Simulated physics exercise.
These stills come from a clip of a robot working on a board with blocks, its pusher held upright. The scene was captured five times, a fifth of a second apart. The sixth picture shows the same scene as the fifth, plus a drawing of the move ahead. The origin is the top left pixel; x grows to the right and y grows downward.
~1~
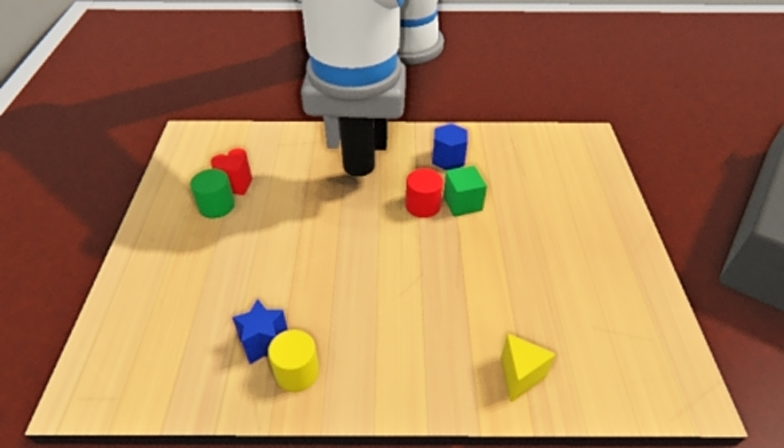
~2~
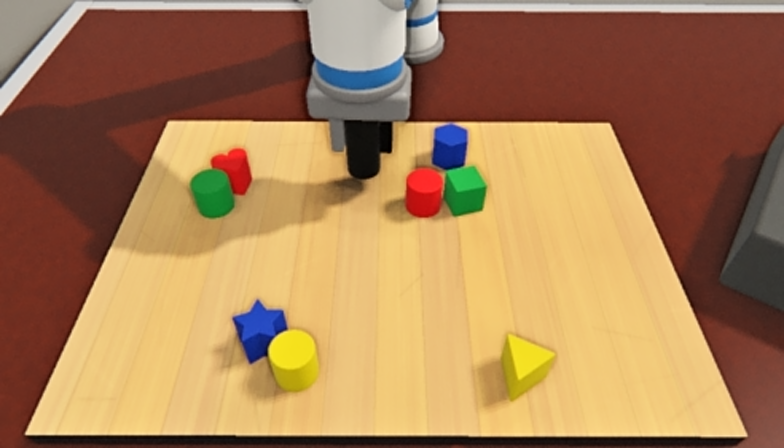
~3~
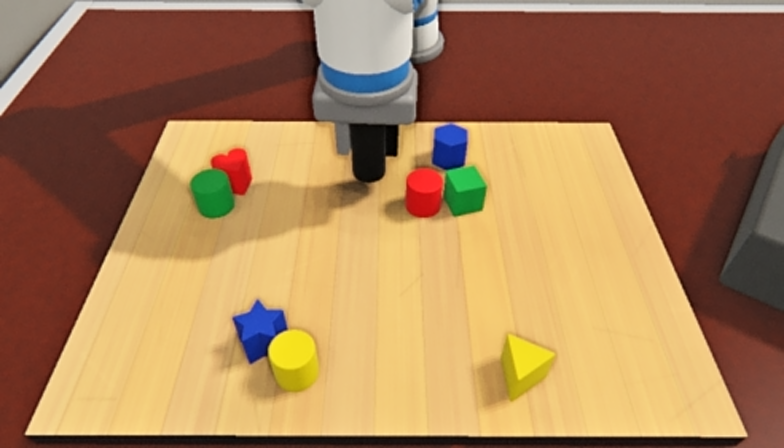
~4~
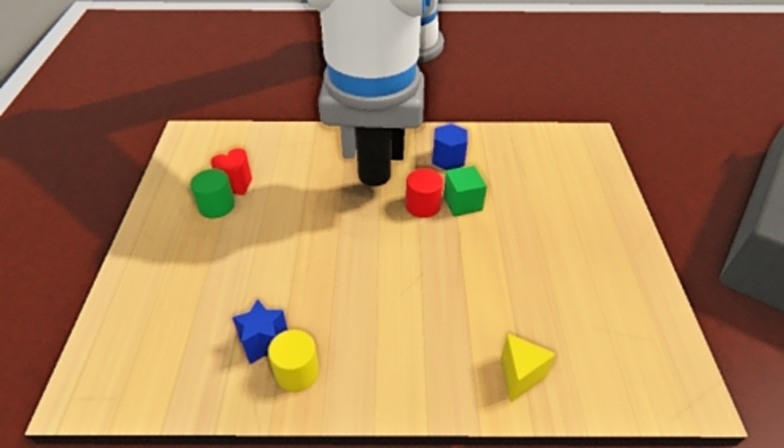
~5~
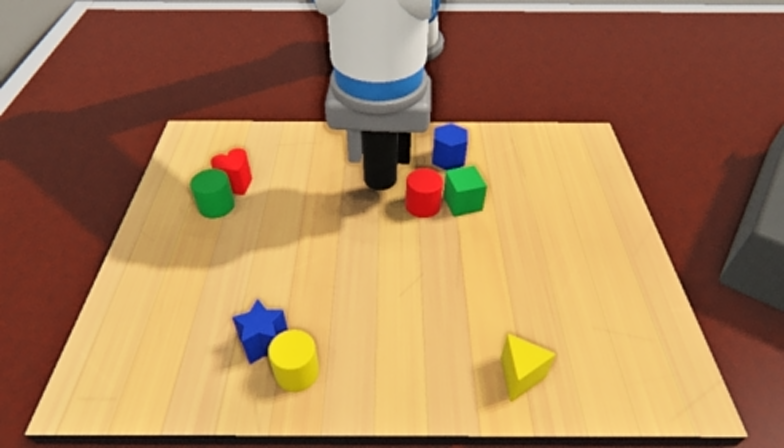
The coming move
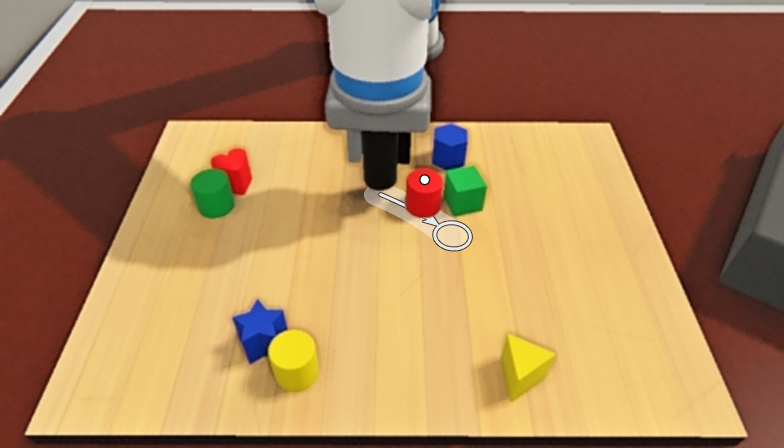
A robot arm's black tip starts above the upper middle of a wooden board and moves slowly a short way right and slightly toward the viewer. It draws closer to the red cylinder beside a green block, while all the coloured blocks stay still.
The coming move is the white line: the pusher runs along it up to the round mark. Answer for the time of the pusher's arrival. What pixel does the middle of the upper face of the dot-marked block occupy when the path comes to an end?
When the path ends, it will be at (488, 198).
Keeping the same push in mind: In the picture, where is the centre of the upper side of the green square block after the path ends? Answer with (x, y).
Roughly at (499, 175).
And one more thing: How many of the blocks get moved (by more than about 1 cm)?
The push will move two blocks.
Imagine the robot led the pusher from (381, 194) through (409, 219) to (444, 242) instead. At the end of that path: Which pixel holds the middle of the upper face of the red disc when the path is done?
At roughly (472, 198).
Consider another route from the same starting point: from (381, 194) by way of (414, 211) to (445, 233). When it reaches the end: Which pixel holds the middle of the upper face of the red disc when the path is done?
(481, 197)
Path on the board, from (381, 194) via (418, 212), ending at (453, 236); the dot is on the red disc.
On the path given first. One third of the way, pusher (406, 192); red disc (443, 184); green square block (476, 178).
Two thirds of the way, pusher (432, 206); red disc (469, 191); green square block (494, 176), turned 15° anticlockwise.
At the end, pusher (454, 222); red disc (488, 198); blue six-sided block in place; green square block (499, 175), turned 30° anticlockwise.
